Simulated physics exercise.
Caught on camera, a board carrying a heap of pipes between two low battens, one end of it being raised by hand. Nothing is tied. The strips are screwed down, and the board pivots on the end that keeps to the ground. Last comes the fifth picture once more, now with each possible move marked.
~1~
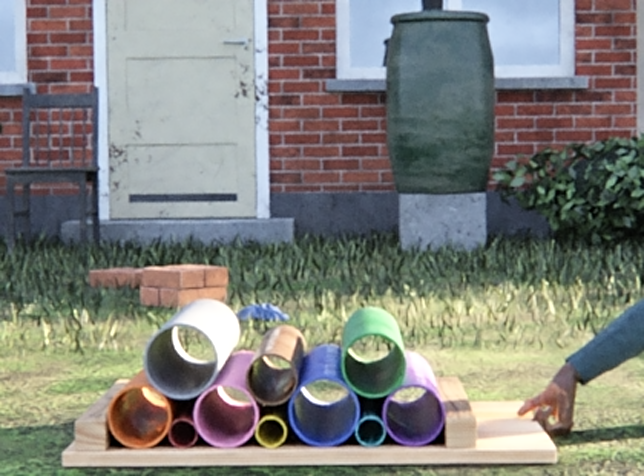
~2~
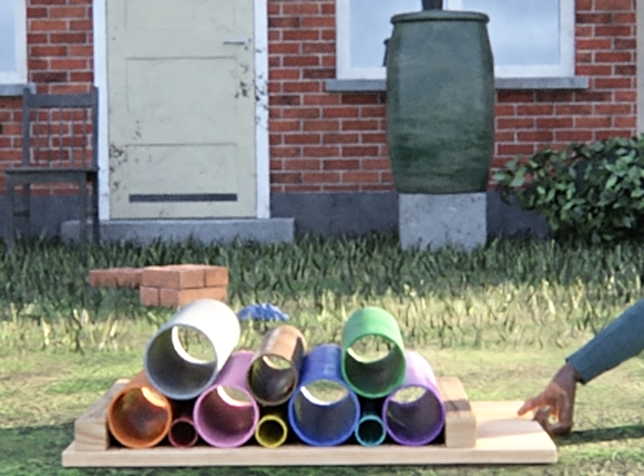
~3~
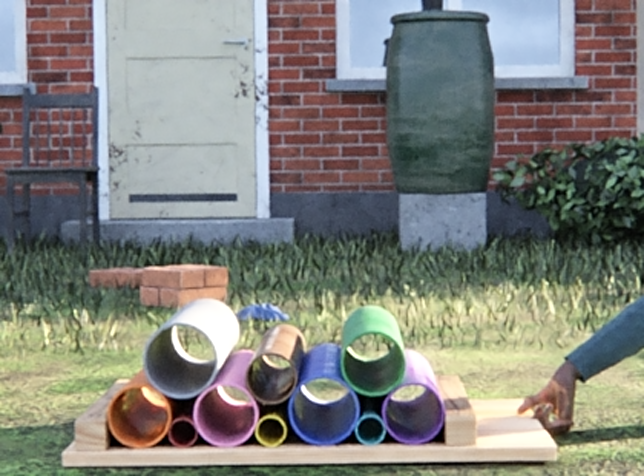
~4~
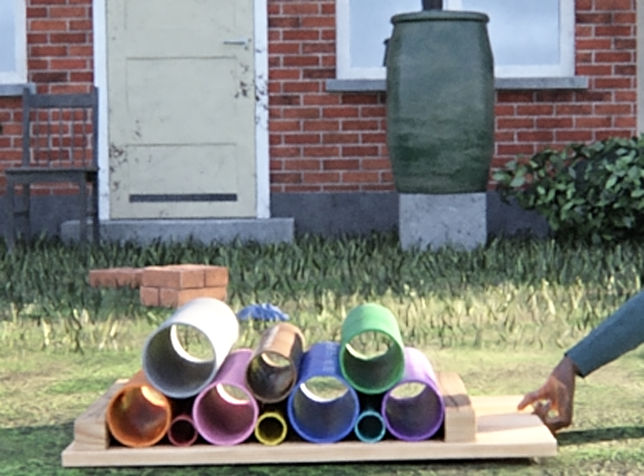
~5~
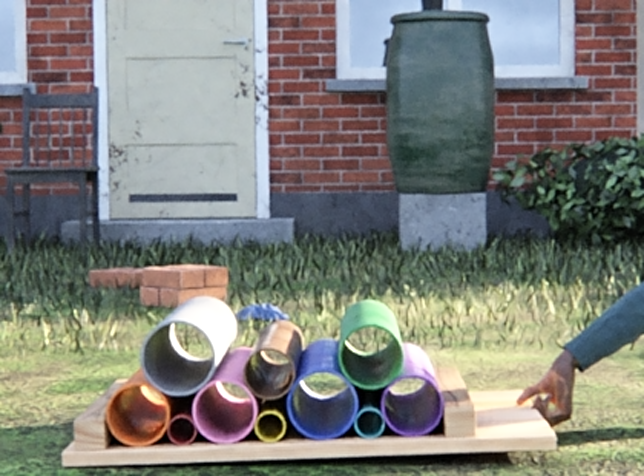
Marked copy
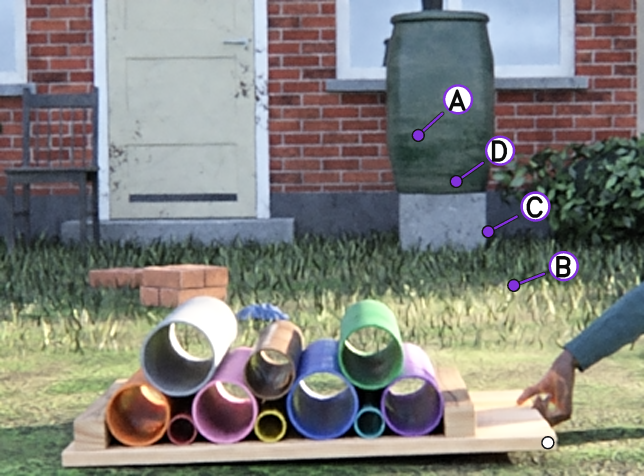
A hand at the right slowly lifted one end of a wooden board on the grass, tilting it slightly, and the heap of colourful pipes between its two wooden strips shifted slightly to the left.
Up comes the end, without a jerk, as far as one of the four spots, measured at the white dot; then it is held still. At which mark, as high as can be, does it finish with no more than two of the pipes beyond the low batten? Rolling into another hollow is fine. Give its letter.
Raise it to A.
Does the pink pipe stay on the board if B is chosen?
The pink pipe: Yes.
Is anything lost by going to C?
At C: No.
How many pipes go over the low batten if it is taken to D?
It comes to none.
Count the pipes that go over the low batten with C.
With C, none.
On the marked copy, A at (418, 135); B at (514, 285); C at (488, 232); D at (456, 181); the white dot at (548, 442).
Following A. Soon after the start, board at 21°.
Later, board at 41°.
In the end, board at 42°, one over the low batten (grey).
As for the rest, B none over the low batten; C none over the low batten; D none over the low batten.
